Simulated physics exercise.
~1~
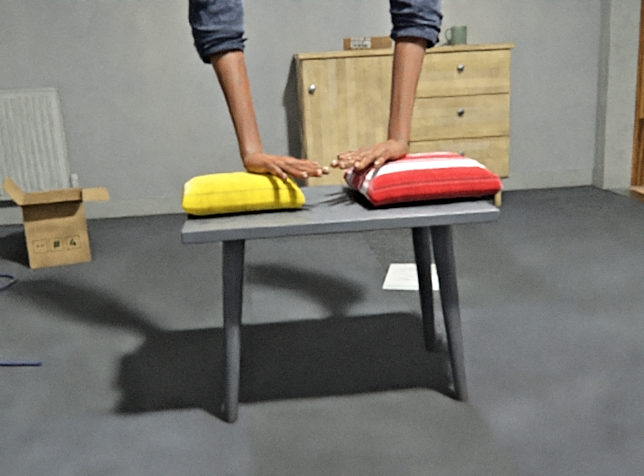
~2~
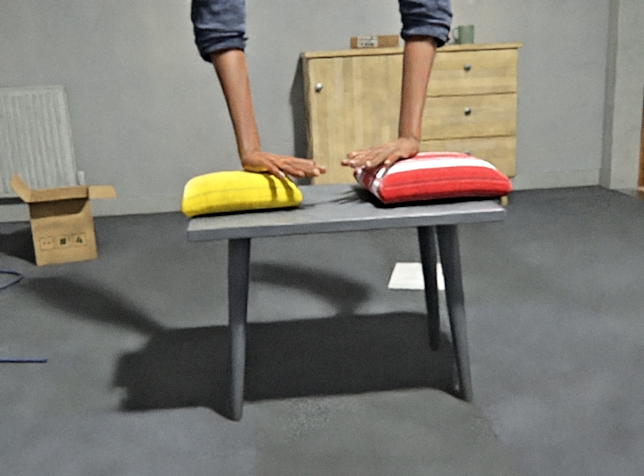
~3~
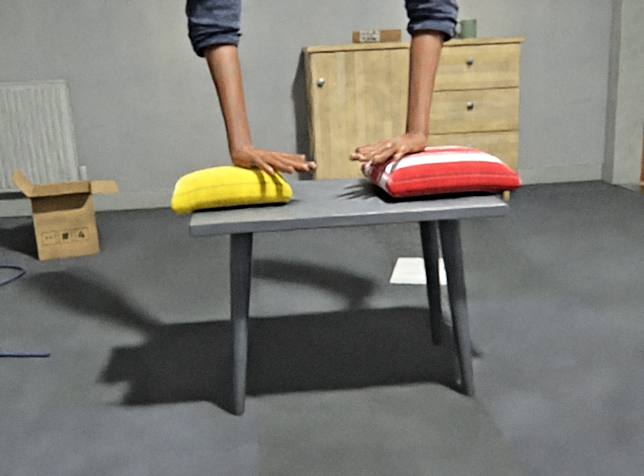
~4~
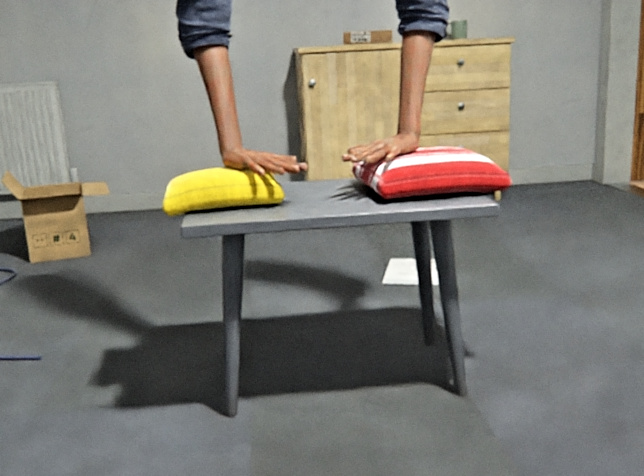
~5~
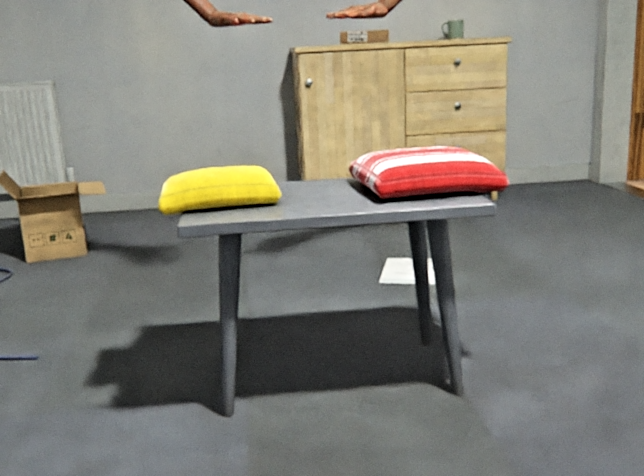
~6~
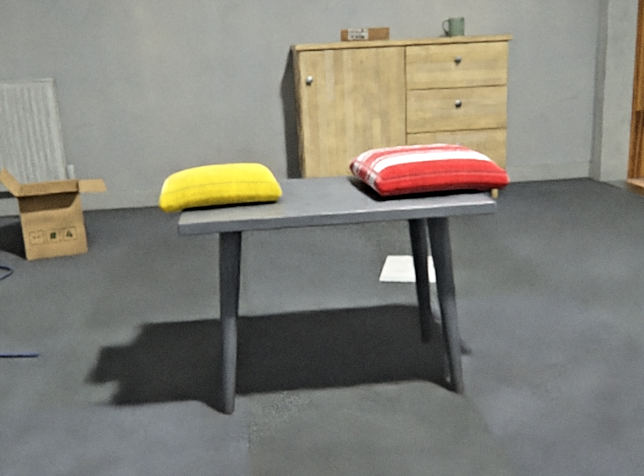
Two hands ease a yellow sack and a red cushion apart, then lift away, leaving both resting.
